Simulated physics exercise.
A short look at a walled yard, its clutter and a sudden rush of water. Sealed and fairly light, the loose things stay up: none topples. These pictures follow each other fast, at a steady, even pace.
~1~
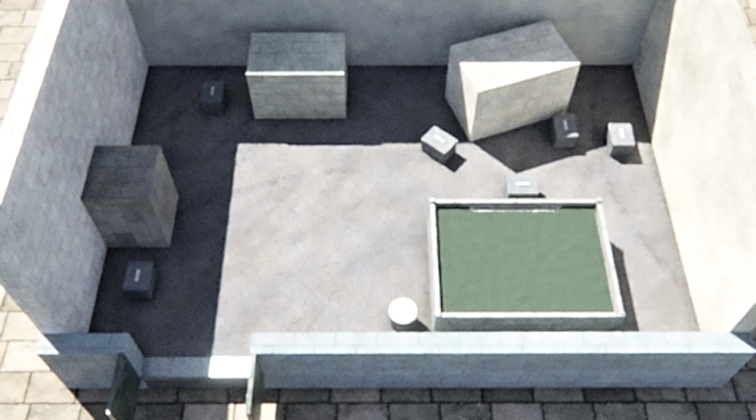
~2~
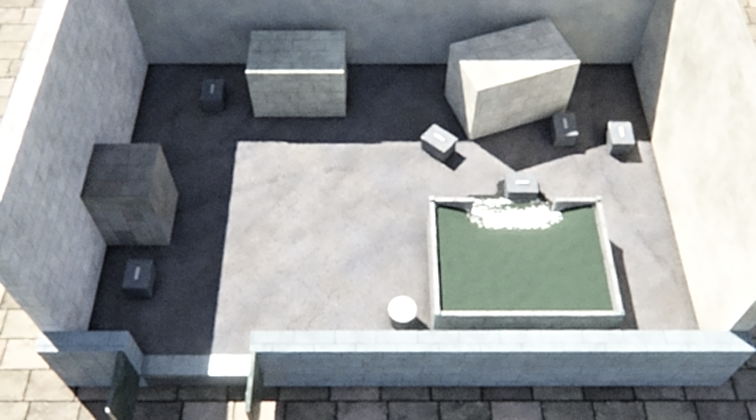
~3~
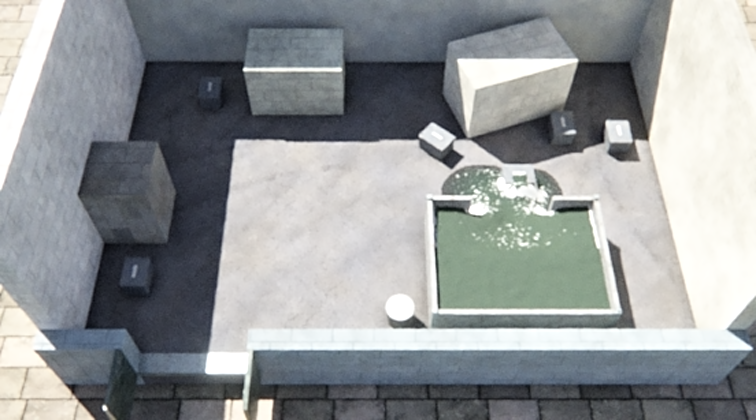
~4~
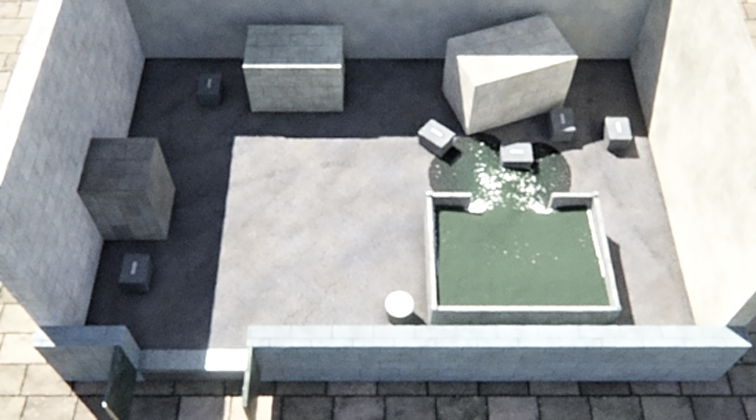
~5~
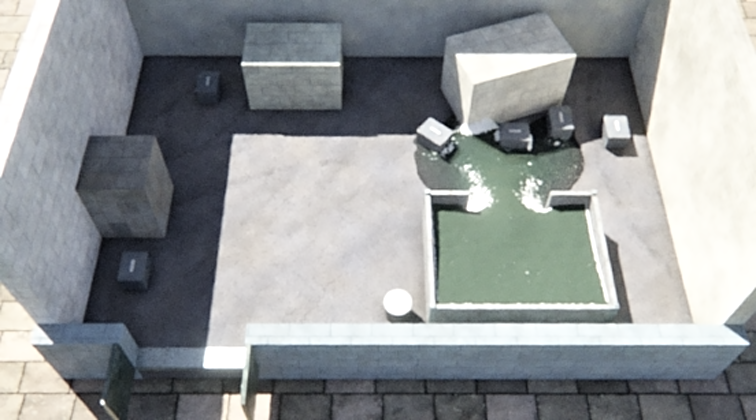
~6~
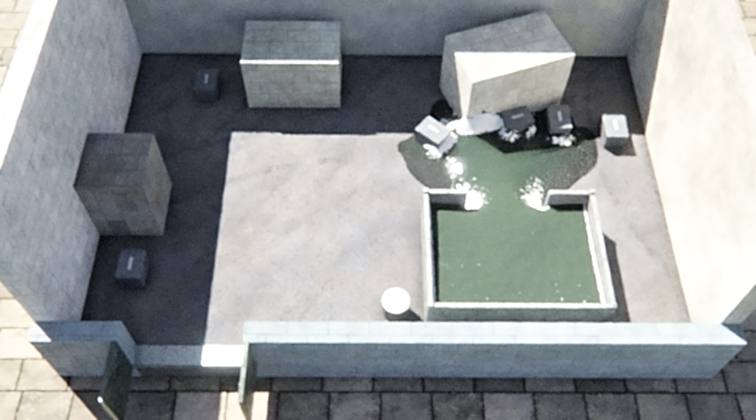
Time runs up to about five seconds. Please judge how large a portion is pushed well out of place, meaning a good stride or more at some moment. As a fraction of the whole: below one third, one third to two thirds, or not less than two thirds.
The fraction is one third to two thirds.
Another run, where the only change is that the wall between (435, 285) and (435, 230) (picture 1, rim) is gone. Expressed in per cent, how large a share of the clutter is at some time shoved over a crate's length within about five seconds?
That works out to about 10 per cent of them.
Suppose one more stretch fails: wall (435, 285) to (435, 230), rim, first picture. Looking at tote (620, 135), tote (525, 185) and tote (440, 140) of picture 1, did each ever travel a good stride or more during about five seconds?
Results in order: Stayed within it / stayed within it / stayed within it.
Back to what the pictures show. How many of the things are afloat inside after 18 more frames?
3 in all.
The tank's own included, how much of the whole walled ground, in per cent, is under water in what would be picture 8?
My answer would be close to 25 per cent.
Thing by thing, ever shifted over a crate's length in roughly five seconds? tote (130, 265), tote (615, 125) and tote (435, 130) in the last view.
Listed order gives below that mark, then past that mark, and lastly past that mark.
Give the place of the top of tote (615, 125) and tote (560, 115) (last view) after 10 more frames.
They end up at about pixels (645, 136) and (628, 68).
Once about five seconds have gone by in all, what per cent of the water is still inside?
I'd say close to 100 percent.
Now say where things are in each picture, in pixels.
The first frame shows a tote at (523, 184), on the bottom; a tote at (440, 140) rests on the ground; 0 of 7 have shifted.
The second frame shows a tote at (522, 183) rests on the ground; a tote at (439, 138), on the bottom; 0 of 7 have shifted.
The third frame shows a tote at (519, 174) rests on the ground, close to its start; a tote at (437, 136) rests on the ground; 1 of 7 have shifted.
The fourth frame shows a tote at (517, 152), on the bottom, a stride from its start; a tote at (437, 133) rests on the ground; 1 of 7 have shifted.
The fifth frame shows a tote at (515, 131) rests on the ground, a stride from its start; a tote at (435, 131) rests on the ground; 1 of 7 have shifted.
The sixth frame shows a tote at (518, 117), on the bottom, a stride from its start; a tote at (434, 130), on the bottom; 1 of 7 have shifted.
A moment on, 1 of 7 are well off their spots; 1 afloat.
Next, 3 of 7 are well off their spots; 1 afloat.
Later, 4 of 7 are well off their spots; 3 afloat.
In the end, 4 of 7 are well off their spots, and 4 have been at some point; 2 afloat.
